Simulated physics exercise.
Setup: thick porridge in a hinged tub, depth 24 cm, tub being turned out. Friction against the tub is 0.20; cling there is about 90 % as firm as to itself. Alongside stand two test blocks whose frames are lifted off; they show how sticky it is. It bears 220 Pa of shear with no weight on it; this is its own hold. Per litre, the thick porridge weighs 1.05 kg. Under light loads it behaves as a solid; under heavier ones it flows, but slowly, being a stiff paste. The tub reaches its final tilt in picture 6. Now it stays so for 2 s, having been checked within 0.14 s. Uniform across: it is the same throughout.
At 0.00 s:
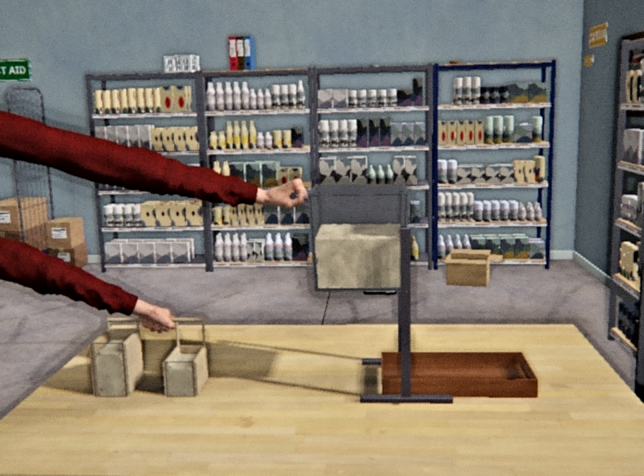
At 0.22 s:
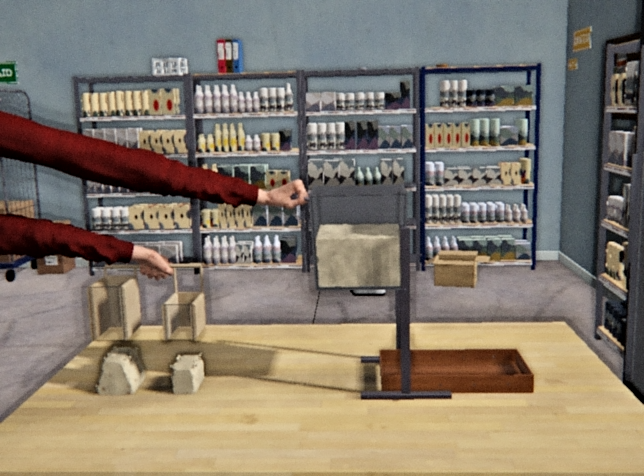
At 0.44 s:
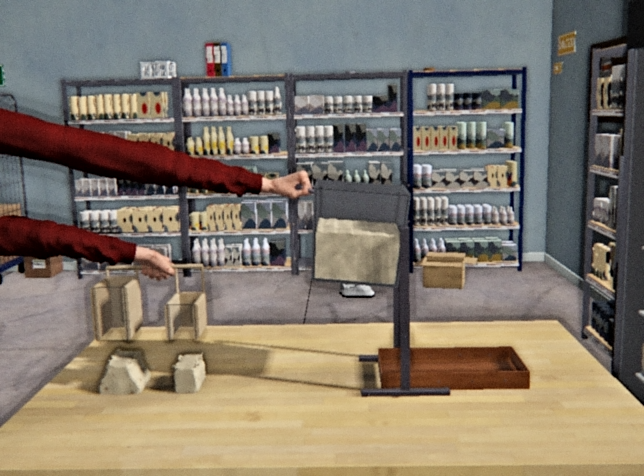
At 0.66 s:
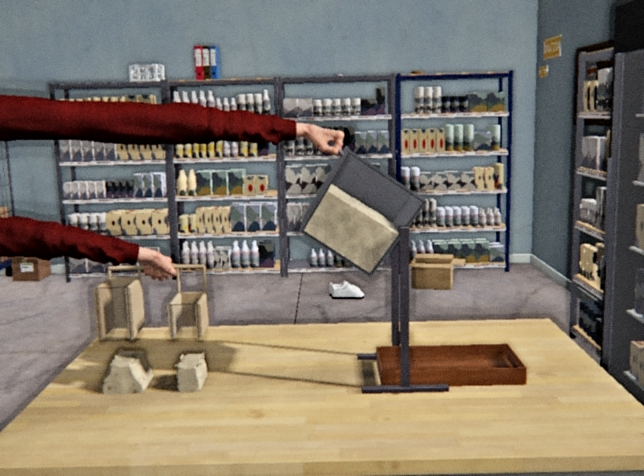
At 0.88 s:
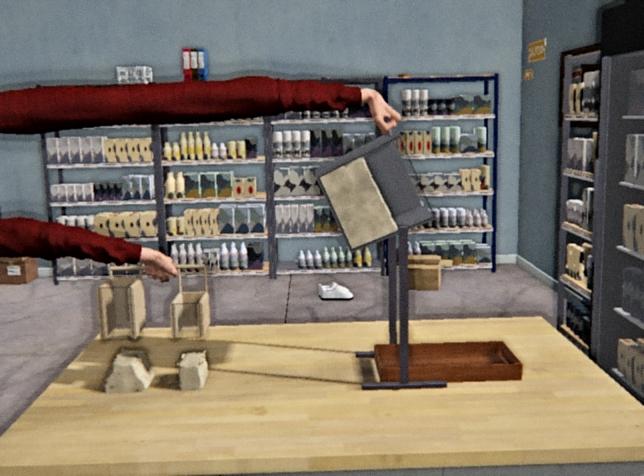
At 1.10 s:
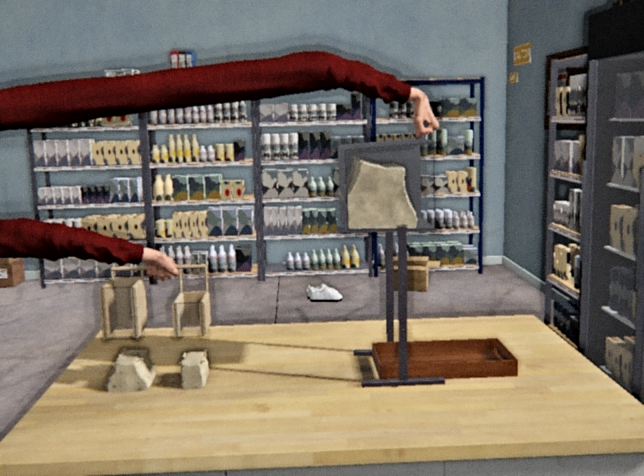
Two red-sleeved arms reach from the left over a pale wooden table in a blue-walled storeroom, seen from the front and slightly above. Beige porridge fills a grey tub on a stand by a reddish-brown tray, with two small blocks at left. One hand lifts casings off the blocks, which slump slightly, then the other turns the tub clockwise, the porridge shifting inside, while the camera drifts and background shelves slide left.
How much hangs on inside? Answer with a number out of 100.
Around 66 %.
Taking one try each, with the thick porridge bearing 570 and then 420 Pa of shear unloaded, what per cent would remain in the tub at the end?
Try one gives 100 per cent, try two gives 100 per cent.
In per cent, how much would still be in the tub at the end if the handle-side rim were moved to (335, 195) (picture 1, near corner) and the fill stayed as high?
Remaining in tub at end: Approx. 100 %.
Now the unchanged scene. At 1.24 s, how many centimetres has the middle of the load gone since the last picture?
It has moved around 5 centimetres.
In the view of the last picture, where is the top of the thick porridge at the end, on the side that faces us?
Looking at the last picture, I'd put it at about (366, 198).
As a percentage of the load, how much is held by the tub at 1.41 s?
About 75 %.
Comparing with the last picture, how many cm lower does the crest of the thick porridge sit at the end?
Roughly 10 cm.
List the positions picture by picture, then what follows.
In the first picture, handle-side rim at (311, 195), tilt 0 degrees; highest point of the thick porridge at (402, 237); test blocks 13 cm, 8.1 cm high (left to right).
In the second picture, handle-side rim at (313, 196), tilt 0 degrees; highest point of the thick porridge at (402, 237); test blocks 10 cm, 7.9 cm high (left to right).
In the third picture, handle-side rim at (318, 188), tilt 6 degrees; highest point of the thick porridge at (322, 231); test blocks 9.2 cm, 7.8 cm high (left to right).
In the fourth picture, handle-side rim at (350, 153), tilt 35 degrees; highest point of the thick porridge at (332, 192); test blocks 9.1 cm, 7.8 cm high (left to right).
In the fifth picture, handle-side rim at (401, 137), tilt 67 degrees; highest point of the thick porridge at (364, 160); test blocks 9.1 cm, 7.8 cm high (left to right).
In the sixth picture, handle-side rim at (434, 144), tilt 89 degrees; highest point of the thick porridge at (365, 163); test blocks 9.1 cm, 7.8 cm high (left to right).
By 1.24 s, the tub is at 89 degrees and holds 96 %.
By 1.41 s, the tub is at 89 degrees and holds 73 %.
By 1.58 s, the tub is at 89 degrees and holds 67 %.
By 1.75 s, the tub is at 89 degrees and holds 67 %.
By 3.10 s, at the end, the tub is at 89 degrees and holds 66 %.
